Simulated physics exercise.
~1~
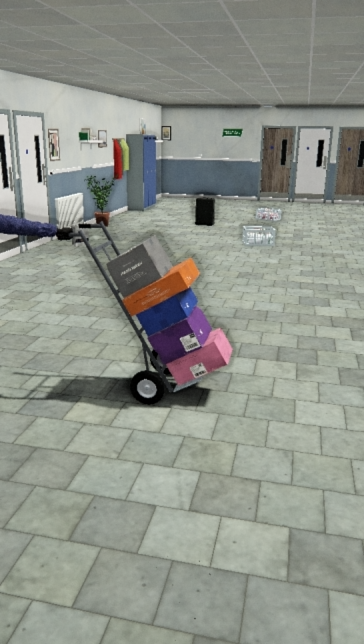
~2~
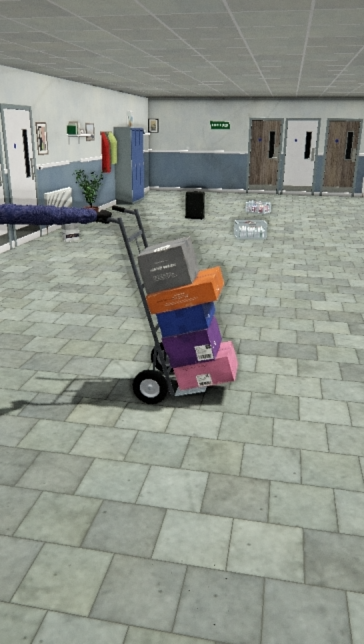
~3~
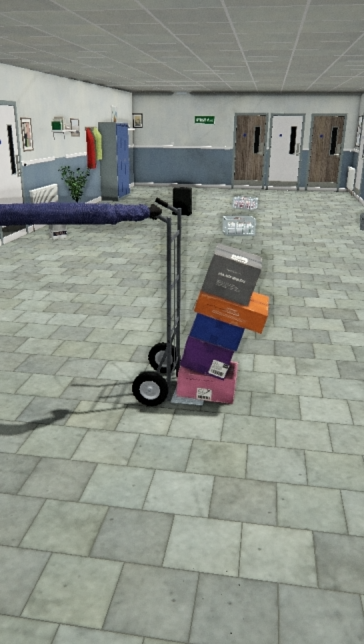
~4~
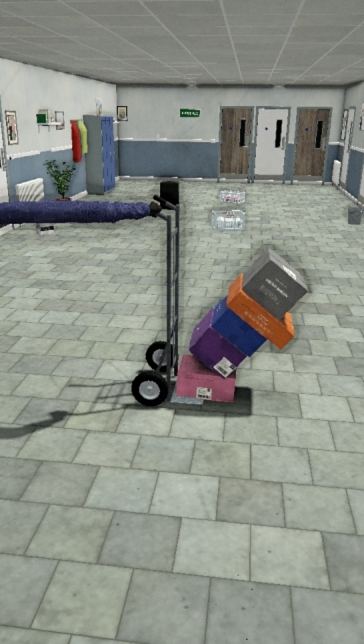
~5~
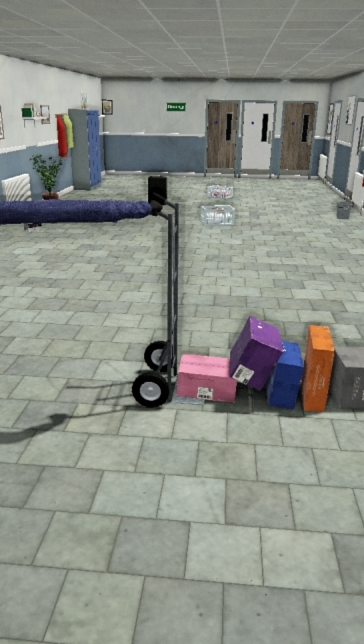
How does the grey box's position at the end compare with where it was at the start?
At the start the grey box sits on top of the stack on the tilted hand truck. By the end it is down on the floor at the far right of the spilled row, beyond the orange box.
